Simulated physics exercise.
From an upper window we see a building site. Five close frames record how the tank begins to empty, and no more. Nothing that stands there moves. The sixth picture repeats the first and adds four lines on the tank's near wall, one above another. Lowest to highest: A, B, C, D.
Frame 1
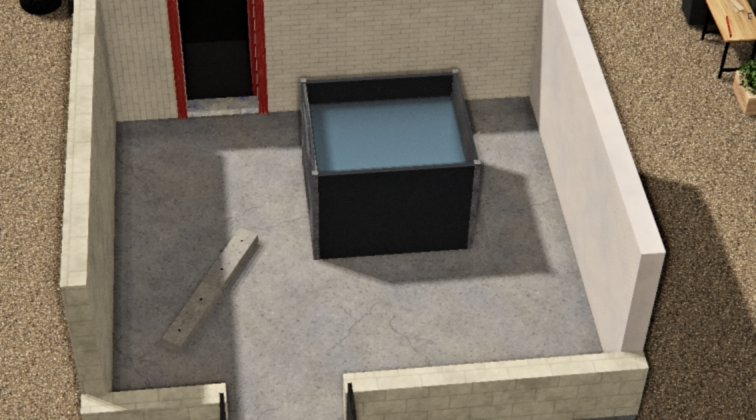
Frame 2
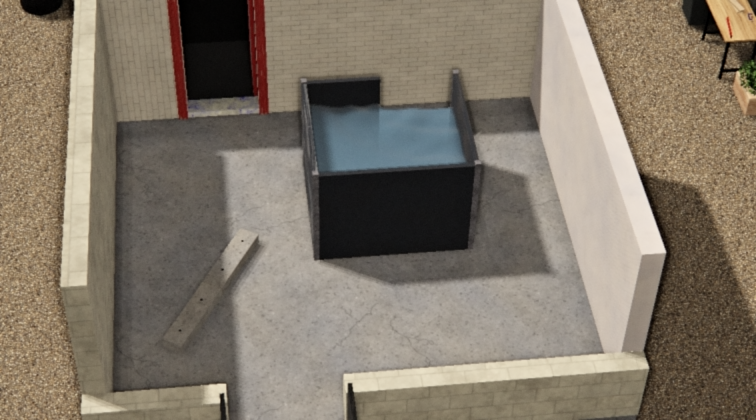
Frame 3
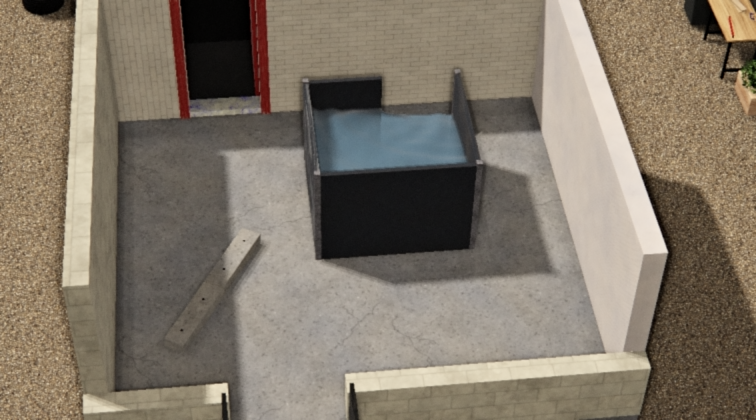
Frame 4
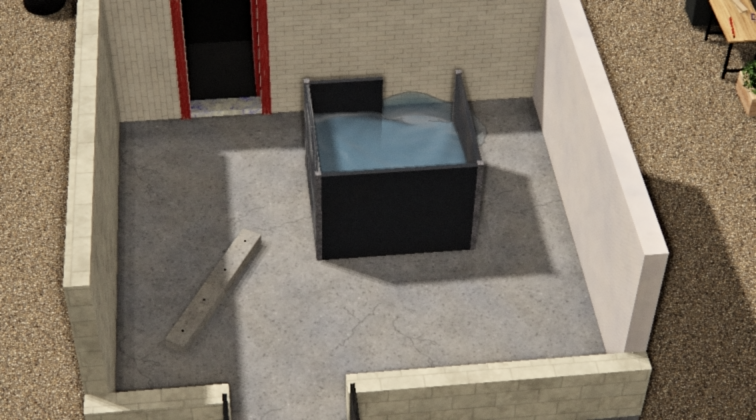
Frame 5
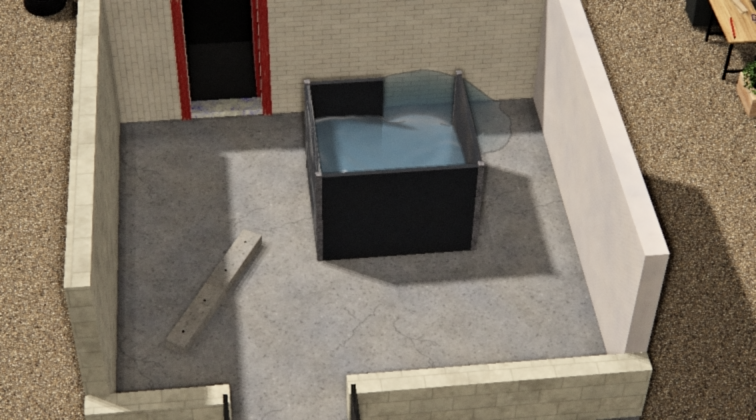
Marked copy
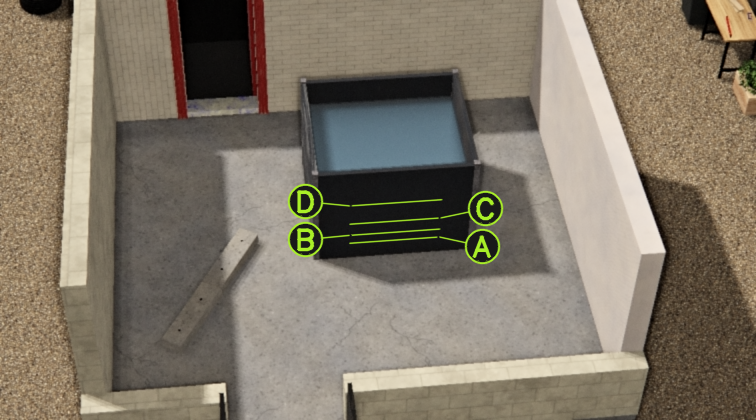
At a walled building site, water pours out through a gap in the dark tank's back.
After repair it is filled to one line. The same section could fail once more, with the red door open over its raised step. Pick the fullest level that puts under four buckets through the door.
The answer is level D.
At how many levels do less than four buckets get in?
All four.
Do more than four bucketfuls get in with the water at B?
No, not at all.
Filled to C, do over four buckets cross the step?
No, that is safe.
On the marked copy, A at (394, 240); B at (394, 232); C at (395, 221); D at (396, 202); from the bottom up A, B, C, D.
With A, nothing gets over.
With B, nothing gets over.
With C, nothing gets over.
With D, a bucket or two gets in.
